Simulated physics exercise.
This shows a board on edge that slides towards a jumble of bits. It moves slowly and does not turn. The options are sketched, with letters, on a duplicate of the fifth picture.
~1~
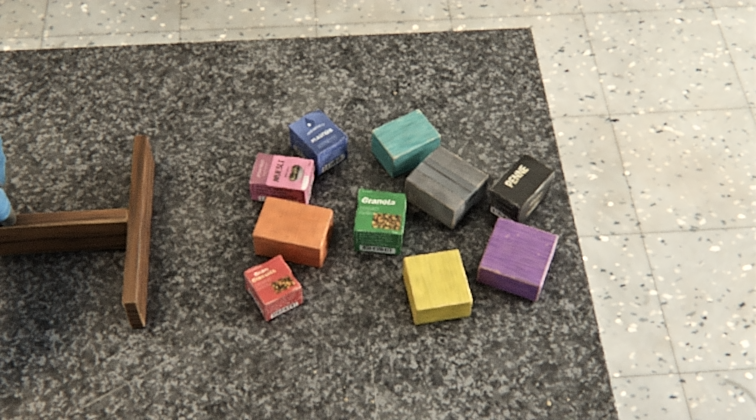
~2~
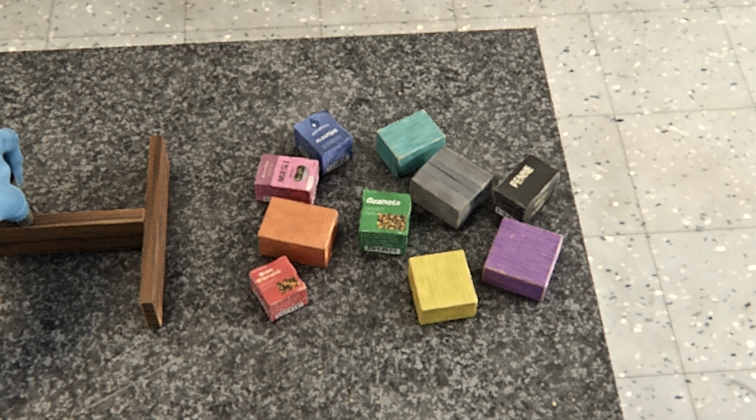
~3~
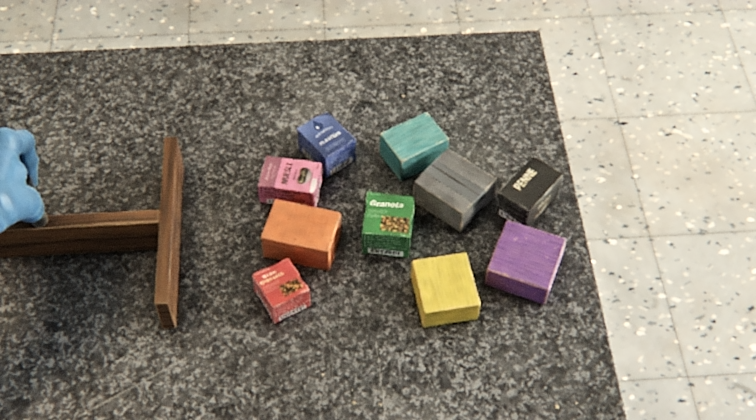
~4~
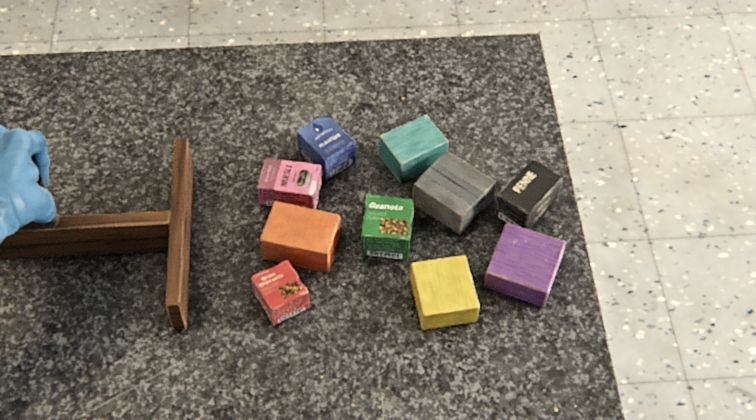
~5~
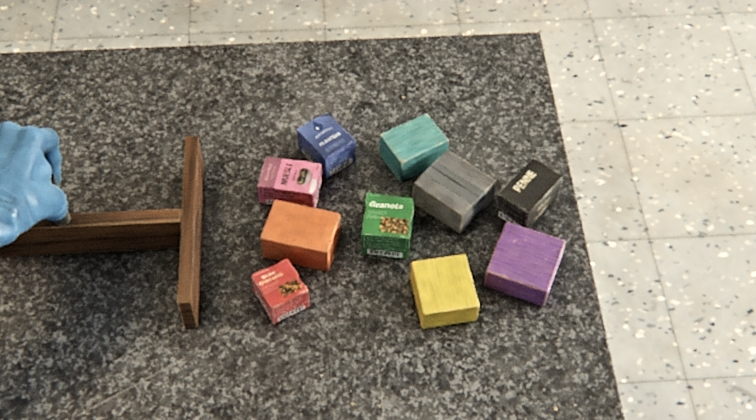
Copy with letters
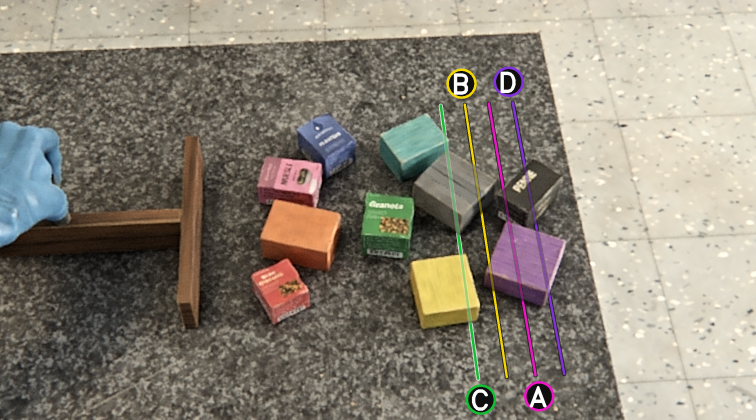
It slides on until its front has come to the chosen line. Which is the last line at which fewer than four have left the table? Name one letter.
B.
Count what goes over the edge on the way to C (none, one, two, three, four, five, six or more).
In all, two.
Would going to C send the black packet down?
Yes.
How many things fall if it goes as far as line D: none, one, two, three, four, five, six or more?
Five.
On the marked copy, A at (510, 227); B at (484, 228); C at (458, 230); D at (536, 226).
Following B. Soon after the start, board (296, 209); red packet (327, 295); blue box (333, 143).
Later, board (401, 204); black packet (550, 192); purple block (553, 265).
In the end, board (482, 200); black packet over the edge; purple block over the edge; two fallen.
As for the rest, A drops four; C is within the limit but short; D drops five.
